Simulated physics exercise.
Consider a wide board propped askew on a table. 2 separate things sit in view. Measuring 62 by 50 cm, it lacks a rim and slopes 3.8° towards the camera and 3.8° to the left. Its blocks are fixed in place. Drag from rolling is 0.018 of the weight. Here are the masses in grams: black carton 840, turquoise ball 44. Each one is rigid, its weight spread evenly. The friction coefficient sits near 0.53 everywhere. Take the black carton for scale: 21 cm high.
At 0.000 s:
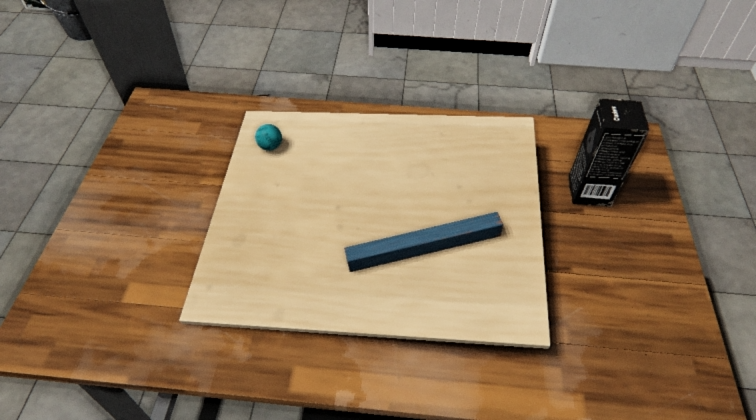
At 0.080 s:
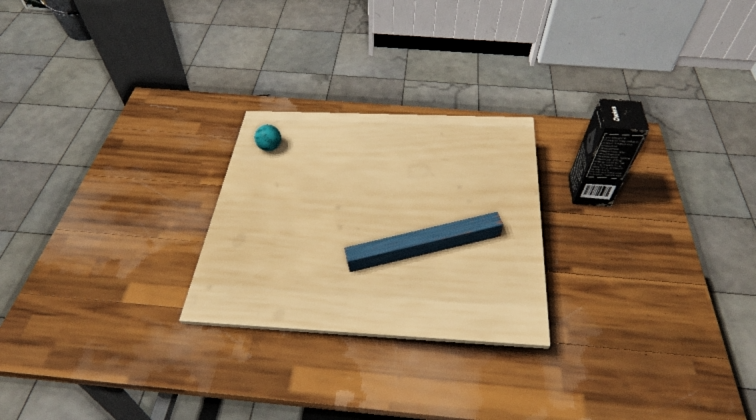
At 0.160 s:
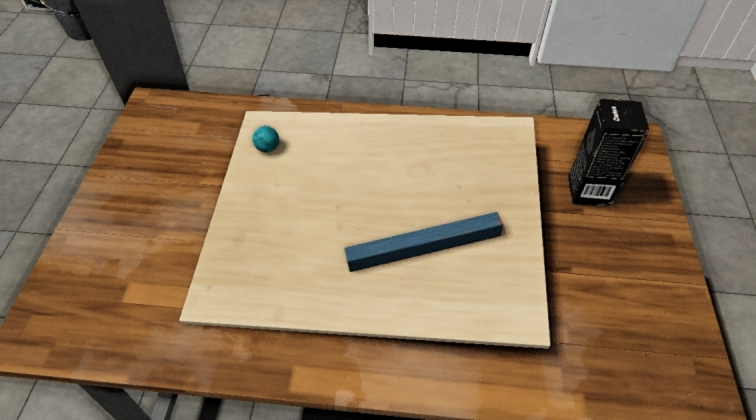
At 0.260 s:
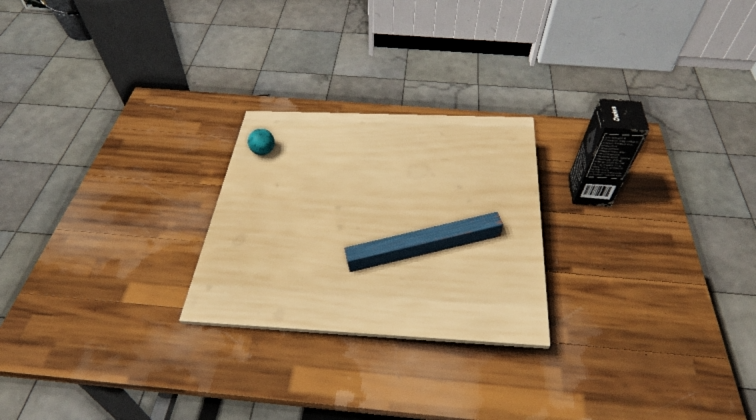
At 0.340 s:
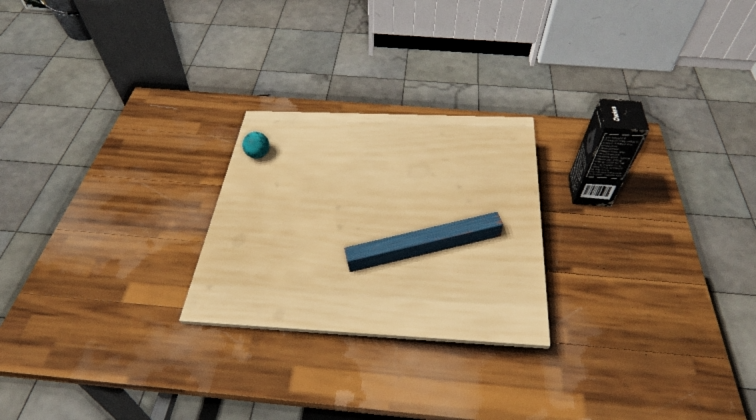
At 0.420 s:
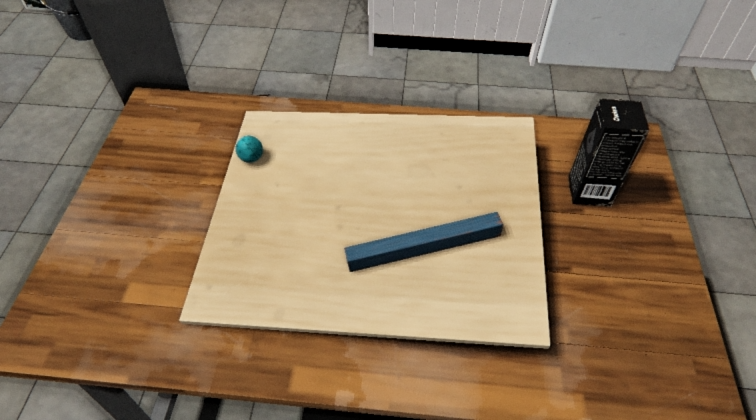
On a pale board lying on a wooden table, a turquoise ball near the far left corner rolled slowly a short way left and toward the viewer, while a blue bar and black carton stayed still.
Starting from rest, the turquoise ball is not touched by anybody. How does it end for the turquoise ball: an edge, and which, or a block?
I expect it drops off the left.
After 0.62 s, 33 cm of board to the near edge; turquoise ball near (226, 164).
After 0.82 s, it has gone over the left edge; turquoise ball near (195, 192).
After 0.92 s, it has gone over the left edge; turquoise ball near (176, 200).
After 1.12 s, it has gone over the left edge; turquoise ball near (140, 216).
In the end (1.2 s), it has gone over the left edge; black carton under 8 cm from the start.
